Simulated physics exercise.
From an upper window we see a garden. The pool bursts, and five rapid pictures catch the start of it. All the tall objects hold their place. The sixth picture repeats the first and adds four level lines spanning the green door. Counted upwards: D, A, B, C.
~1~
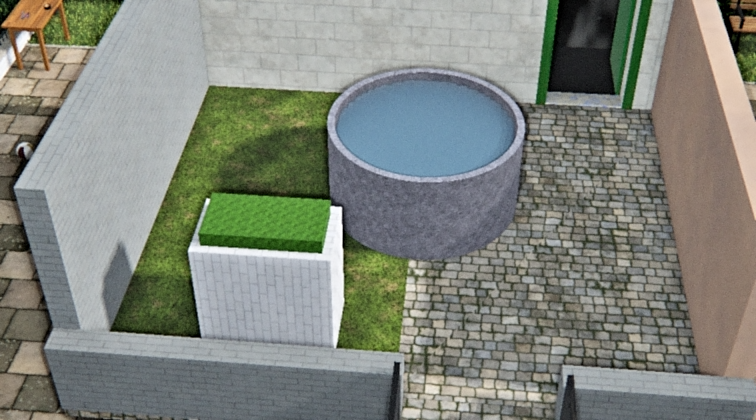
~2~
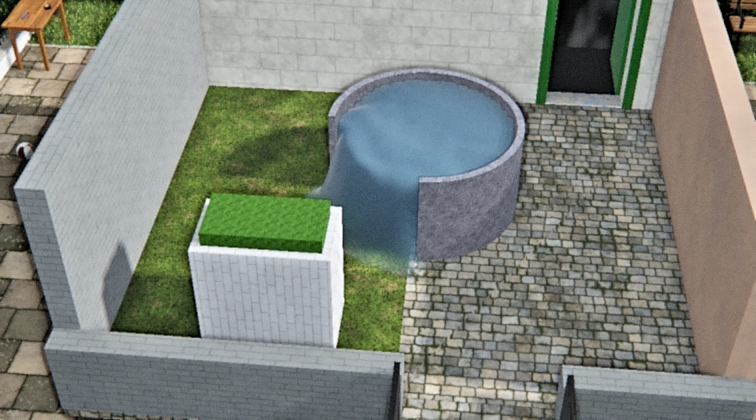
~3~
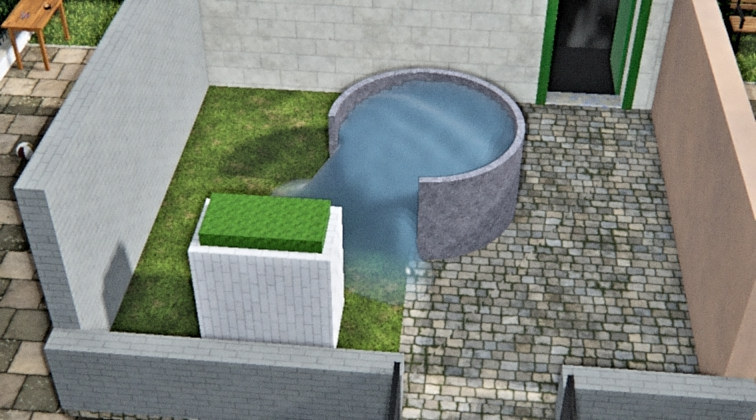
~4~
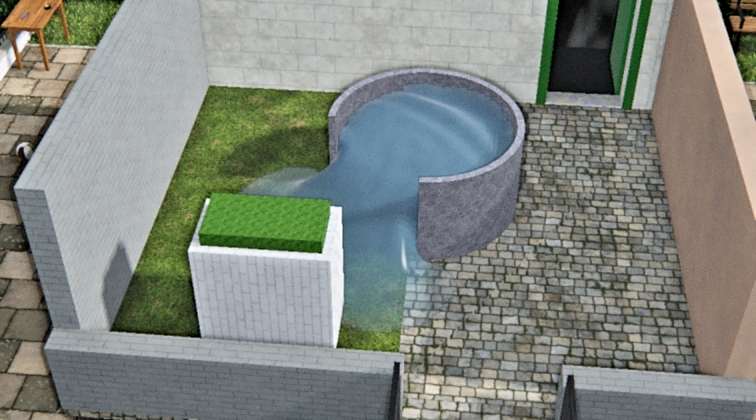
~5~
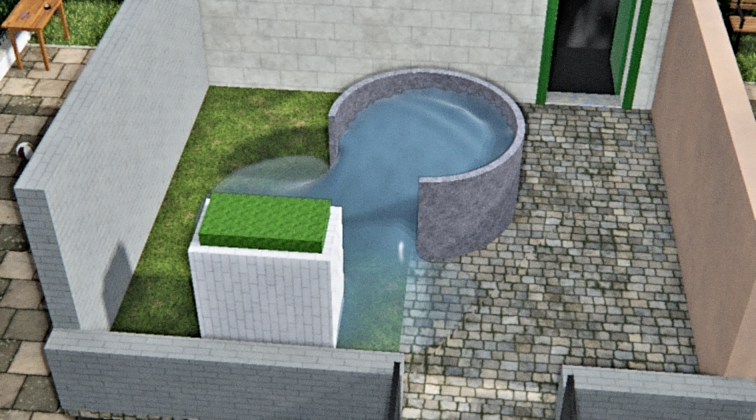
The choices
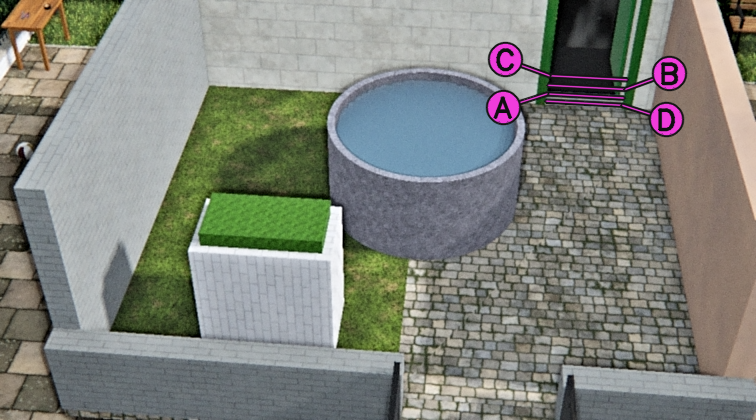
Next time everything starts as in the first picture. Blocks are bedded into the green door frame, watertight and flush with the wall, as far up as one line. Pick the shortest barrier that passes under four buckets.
That is line A.
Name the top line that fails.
D it is.
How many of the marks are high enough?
Three of the four.
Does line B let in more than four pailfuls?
No, that is safe.
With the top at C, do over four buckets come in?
No, not at all.
In magenta, A at (585, 95); B at (586, 87); C at (588, 77); D at (584, 103); from the bottom up D, A, B, C.
If A is chosen, a splash gets over, under a bucket.
If B is chosen, nothing gets over.
If C is chosen, nothing gets over.
If D is chosen, about 12 bucketfuls get in.
